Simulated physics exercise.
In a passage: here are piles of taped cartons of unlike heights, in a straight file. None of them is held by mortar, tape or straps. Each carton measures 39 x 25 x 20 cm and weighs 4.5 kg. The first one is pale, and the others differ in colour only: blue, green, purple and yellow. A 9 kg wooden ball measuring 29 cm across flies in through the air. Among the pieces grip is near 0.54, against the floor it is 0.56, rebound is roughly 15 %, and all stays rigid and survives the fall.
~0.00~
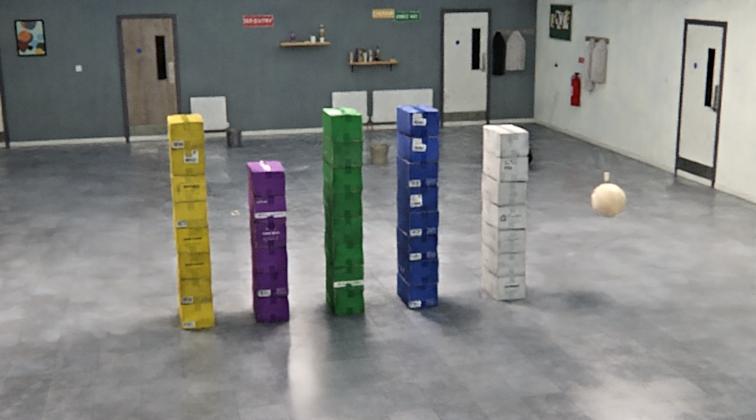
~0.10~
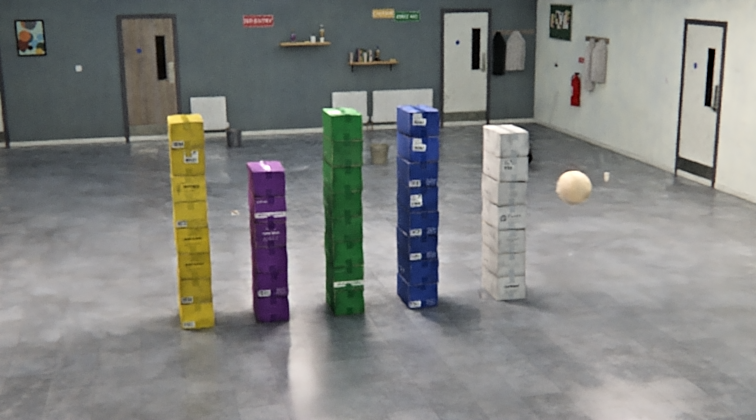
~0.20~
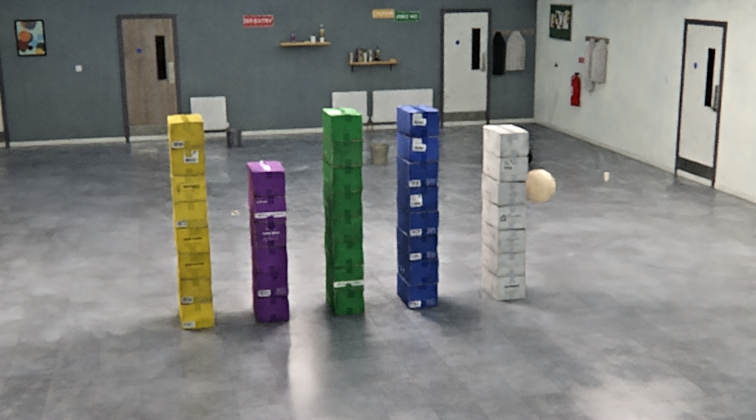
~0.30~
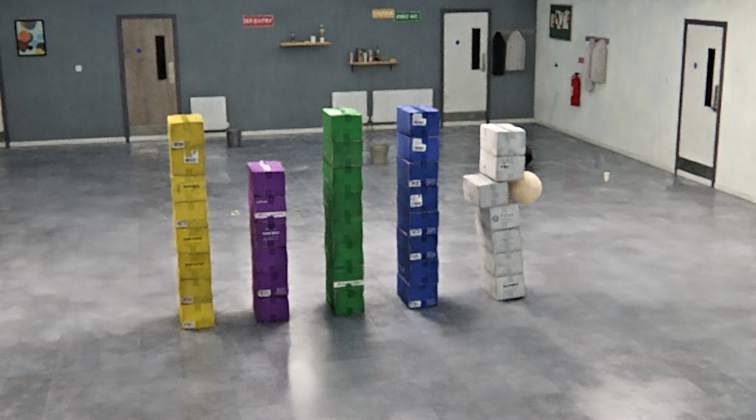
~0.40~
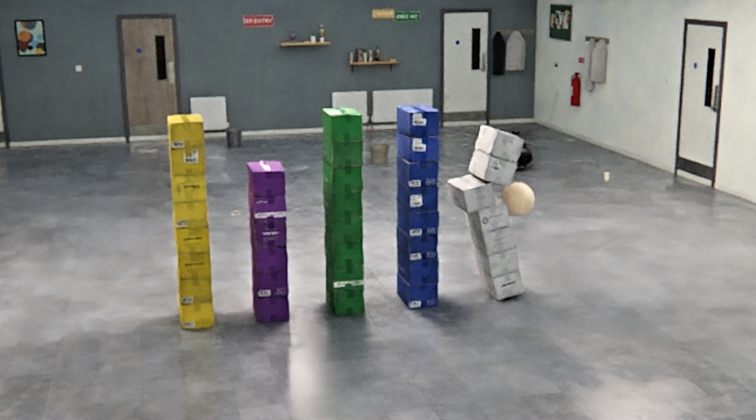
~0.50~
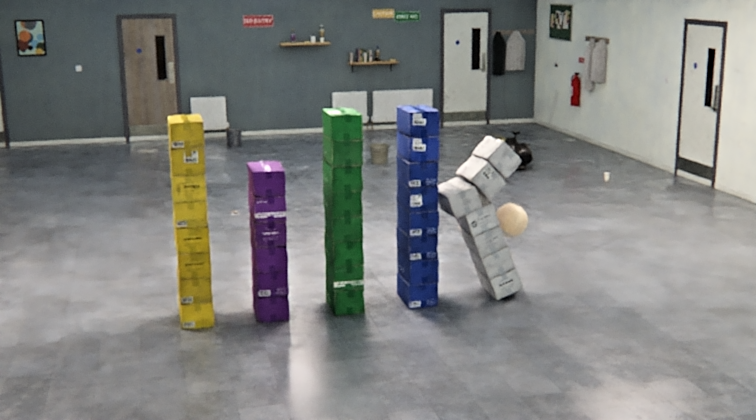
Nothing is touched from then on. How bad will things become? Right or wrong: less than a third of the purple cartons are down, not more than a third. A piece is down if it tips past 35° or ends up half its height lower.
Wrong.
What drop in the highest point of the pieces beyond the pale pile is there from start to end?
Some 75 cm lower.
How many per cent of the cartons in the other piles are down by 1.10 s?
0 per cent by then.
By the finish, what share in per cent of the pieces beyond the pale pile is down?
Something near 95 percent.
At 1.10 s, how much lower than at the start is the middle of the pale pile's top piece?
Some 110 centimetres.
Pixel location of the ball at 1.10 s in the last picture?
Near (584, 269).
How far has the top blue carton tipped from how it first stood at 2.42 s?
Some 90°.
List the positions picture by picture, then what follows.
In the first picture (we follow the side turned to the camera), ball (608, 201) 70 cm from contact, 3.8 m/s; top purple carton (269, 184); top blue carton (425, 124); no other piece has moved.
Ball (574, 188) 36 cm from contact, 3.4 m/s; top purple carton (269, 184), in the second picture.
Ball (538, 187) 33 mm from contact, 3.3 m/s; top purple carton (269, 184), in the third picture.
Ball (525, 189) after contact, 0.8 m/s; top purple carton (269, 184); no other piece has moved, in the fourth picture.
Ball (517, 200) after contact, 1.5 m/s; top purple carton (269, 184); no other piece has moved, in the fifth picture.
Ball (511, 221) after contact, 1.9 m/s; top purple carton (269, 184); top yellow carton (187, 135); no other piece has moved, in the sixth picture.
Around 1.10 s, 6 of the pale pile down; none of the 6 purple cartons down (0 of 30 in all colours); top purple carton unmoved; top blue carton tipped 6°.
Around 2.42 s, 6 of the pale pile down; none of the 6 purple cartons down (11 of 30 in all colours); top purple carton tipped 19°; top blue carton on its side.
Around 3.38 s, 6 of the pale pile down; 5 of the 6 purple cartons down (28 of 30 in all colours); top purple carton tipped 7°, 73 cm lower; top blue carton on its side.
Finally (5.4 s), 6 of the pale pile down; 5 of the 6 purple cartons down (28 of 30 in all colours); top purple carton tipped 41°, 78 cm lower; top blue carton on its side. That is 83 per cent. Seen by the last camera, middles, top purple carton near (65, 290), top blue carton near (448, 214).
